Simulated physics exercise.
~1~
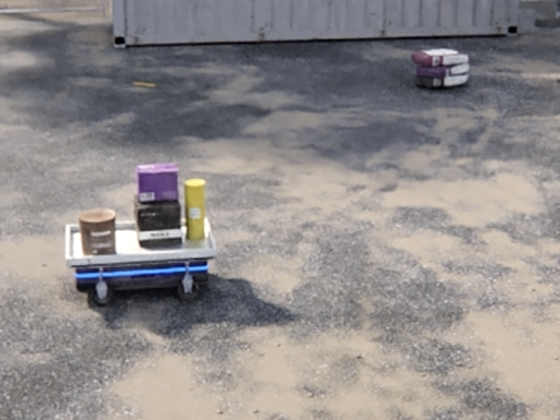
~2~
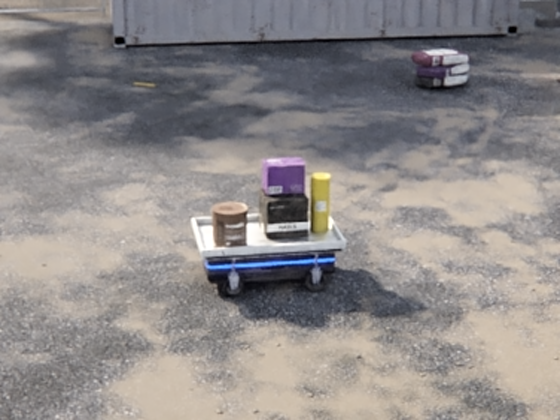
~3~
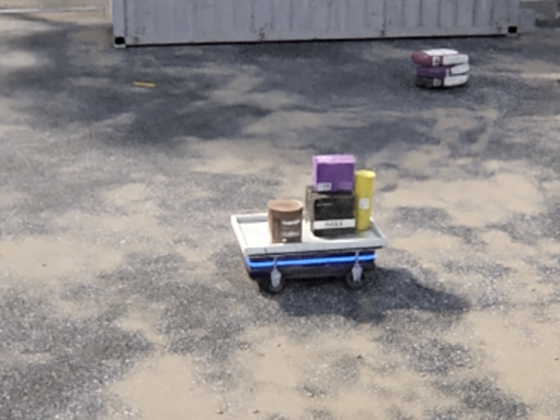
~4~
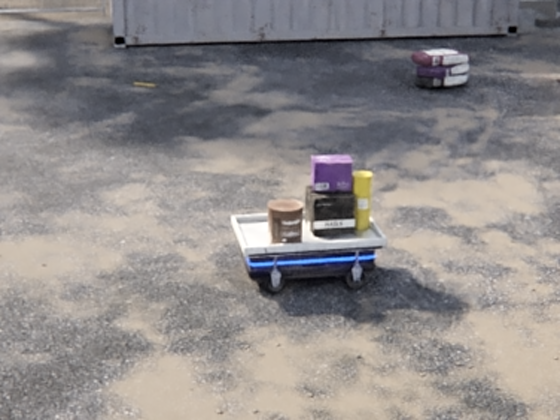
A low cart with a pale tray and a blue stripe stands at the left of a patchy gravel yard, seen from a raised, still viewpoint. On it are a brown pail at the left, a purple parcel stacked on a black box, and a yellow canister at the right. A grey container wall stands behind, with a small stack of purple and white packages at the upper right. The cart rolls right across the yard, carrying its load, then stops right of centre. At the end it stands still, the canister upright and everything still aboard.
